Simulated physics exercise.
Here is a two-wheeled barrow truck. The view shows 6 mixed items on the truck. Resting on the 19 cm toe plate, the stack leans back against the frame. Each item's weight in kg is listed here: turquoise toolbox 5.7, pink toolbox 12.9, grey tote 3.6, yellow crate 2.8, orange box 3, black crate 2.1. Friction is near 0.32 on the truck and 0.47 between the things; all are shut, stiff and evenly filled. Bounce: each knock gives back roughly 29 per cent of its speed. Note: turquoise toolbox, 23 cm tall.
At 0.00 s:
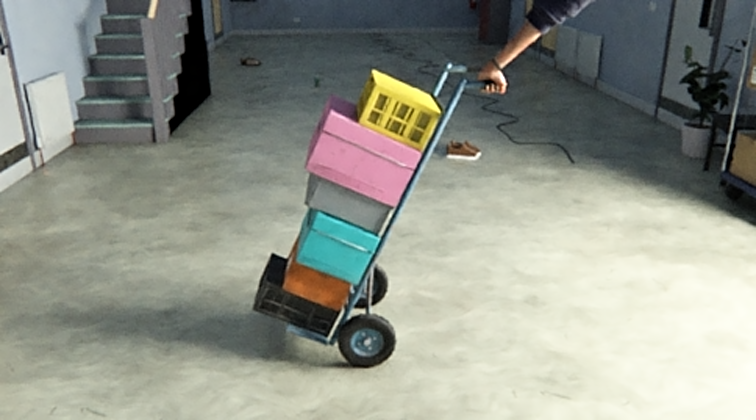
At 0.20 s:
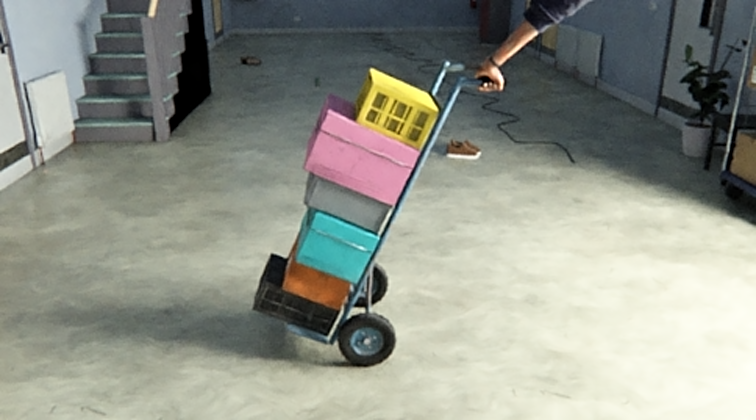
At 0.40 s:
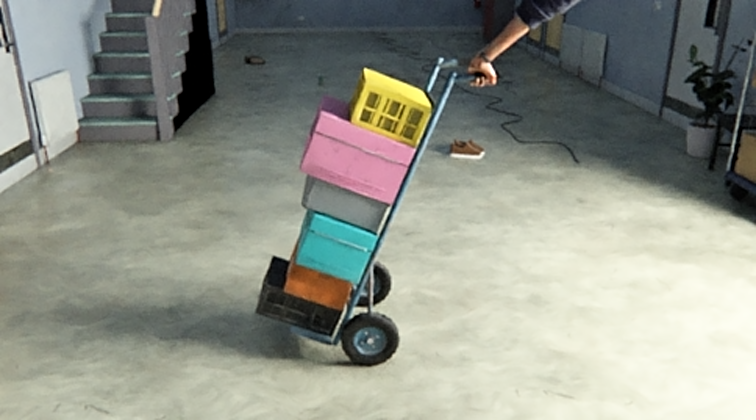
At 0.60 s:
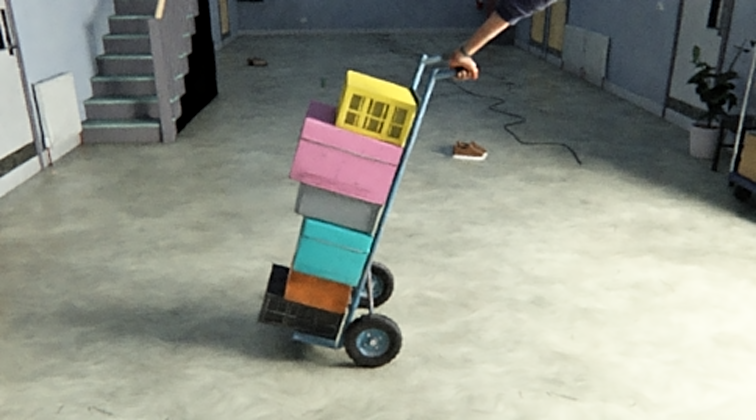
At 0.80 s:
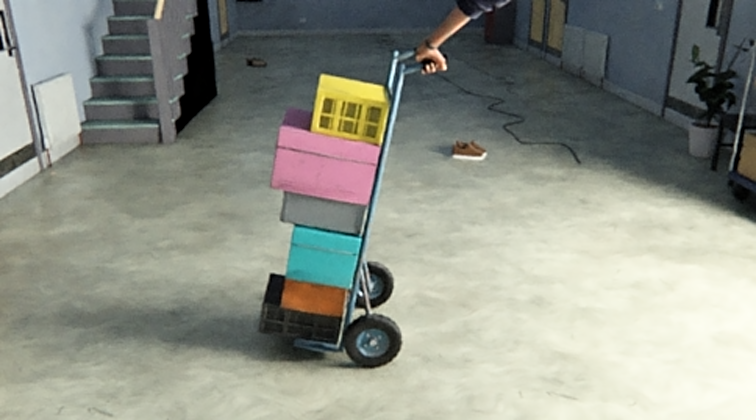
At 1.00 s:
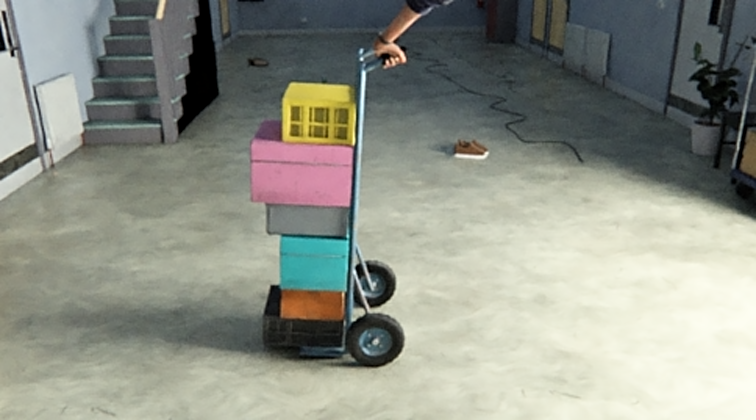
At first, a hand grips the handle of a blue two-wheeled hand truck tilted back to the right, loaded with a stack of six colourful boxes and crates. The arm pushes the handle leftward, slowly and then faster, and the truck and its stack swing up together until they stand nearly upright.
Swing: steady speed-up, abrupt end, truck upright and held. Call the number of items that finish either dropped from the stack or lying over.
Items over or lost: Three or more.
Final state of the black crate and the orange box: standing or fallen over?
Well, the black crate holds steady, and the orange box tumbles down.
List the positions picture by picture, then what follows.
In the first picture, 25° short of upright; turquoise toolbox (338, 231); pink toolbox (362, 148).
In the second picture, 24° short of upright; orange box (320, 268); black crate (299, 293).
In the third picture, 22° short of upright; grey tote (346, 190); yellow crate (389, 106).
In the fourth picture, 18° short of upright; orange box (321, 274); black crate (304, 301).
In the fifth picture, 12° short of upright; grey tote (324, 198); yellow crate (350, 108).
In the sixth picture, 4° short of upright; turquoise toolbox (316, 245); pink toolbox (305, 161).
After 1.50 s, truck upright; pink toolbox tipped 17° from how it sat near (244, 170); turquoise toolbox tipped 17° from how it sat near (289, 246); yellow crate tipped 16° from how it sat.
After 1.90 s, truck upright; pink toolbox, grey tote and yellow crate now dropped from the stack; turquoise toolbox tipped 49° from how it sat near (251, 251); orange box tipped 49° from how it sat.
After 2.20 s, truck upright; turquoise toolbox now dropped from the stack; orange box on its side; black crate tipped 4° from how it sat.
After 2.50 s, truck upright; orange box upside down; black crate tipped 4° from how it sat.
At rest (3.2 s), dropped from the stack, turquoise toolbox, pink toolbox, grey tote, yellow crate and orange box; black crate in place, give or take 10 cm. Seen from the same camera at the end, turquoise toolbox near (171, 310).
